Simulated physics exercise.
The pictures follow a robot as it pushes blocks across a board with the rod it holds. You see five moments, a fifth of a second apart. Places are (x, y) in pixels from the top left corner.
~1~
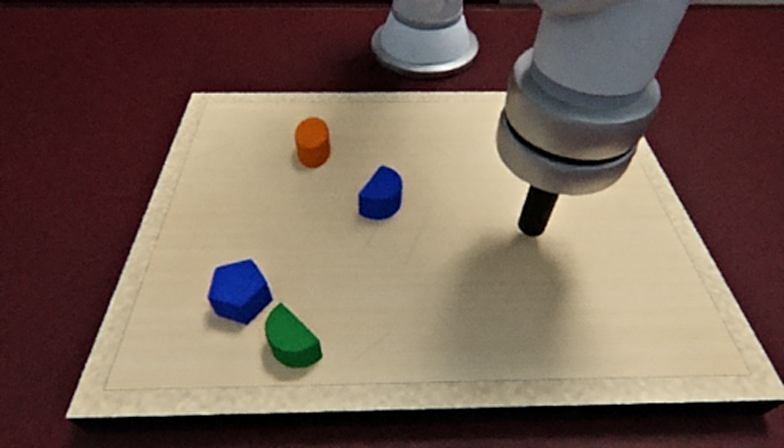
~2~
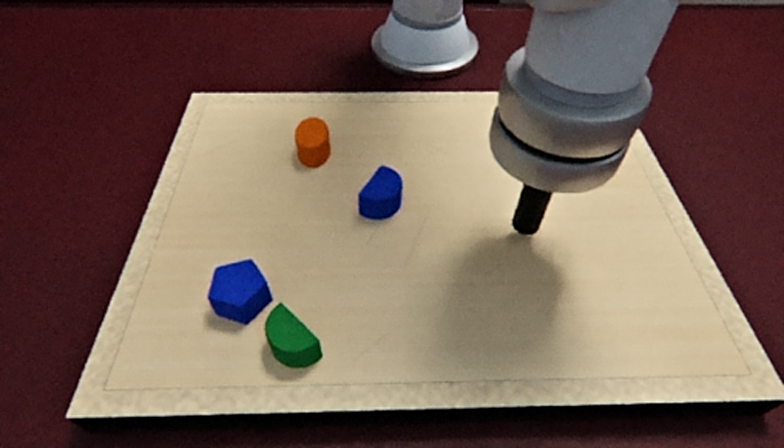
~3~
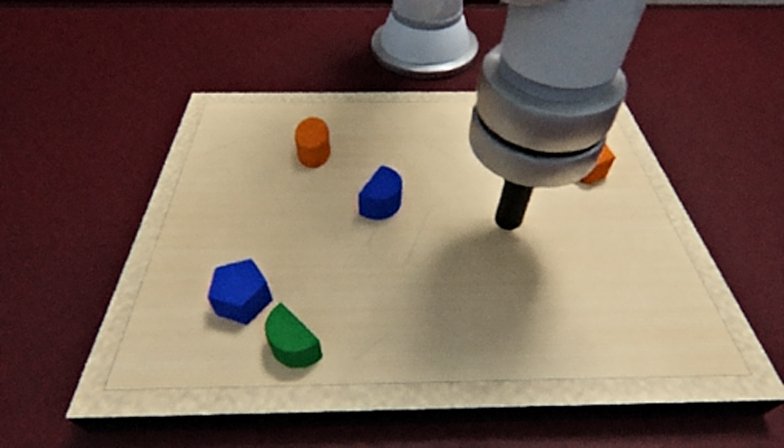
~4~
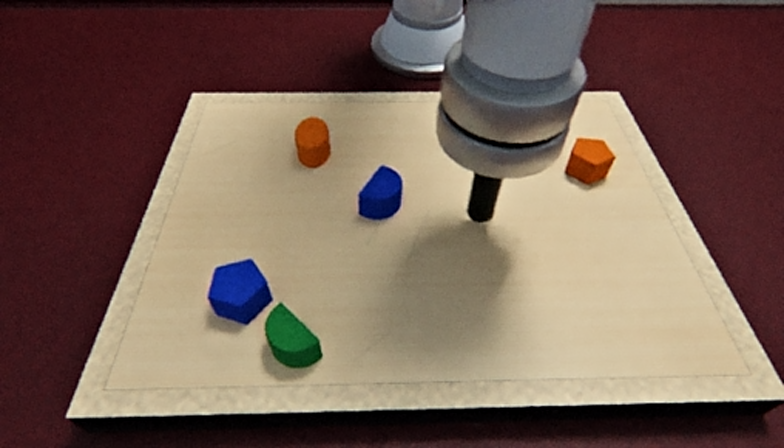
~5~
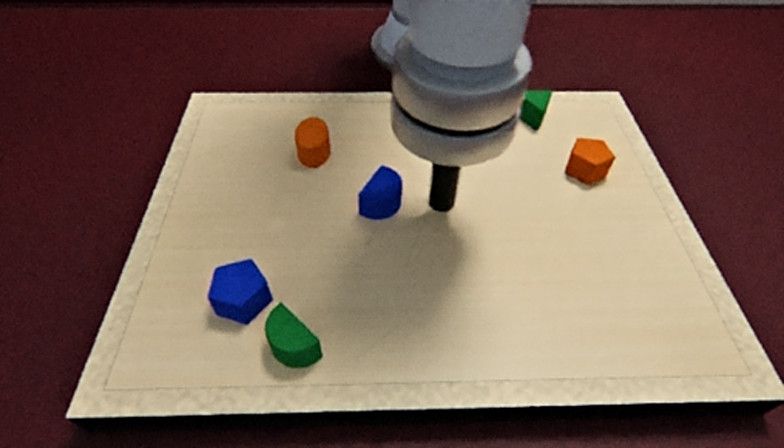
A robot arm with a dark rod at its tip glides left above a pale board, drifting slightly toward the back. As it moves, an orange pentagon and then a green piece come into view behind it, while the rod nears the blue half-round block and every block stays still.
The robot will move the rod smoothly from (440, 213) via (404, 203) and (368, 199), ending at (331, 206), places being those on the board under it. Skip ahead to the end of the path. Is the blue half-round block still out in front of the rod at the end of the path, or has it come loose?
My guess is it keeps its place ahead of the rod.
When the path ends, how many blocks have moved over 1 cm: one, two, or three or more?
The number of blocks that move over 1 cm is one.
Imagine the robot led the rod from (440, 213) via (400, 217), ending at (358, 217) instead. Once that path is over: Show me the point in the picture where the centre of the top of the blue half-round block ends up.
The top centre is at (353, 174).
The first path, step by step. One third of the way, rod at (404, 192); blue half-round block at (371, 182).
Two thirds of the way, rod at (367, 189); blue half-round block at (334, 183), turned 25° anticlockwise.
At the end, rod at (329, 195); orange oval block still; blue half-round block at (295, 187), turned 15° anticlockwise.
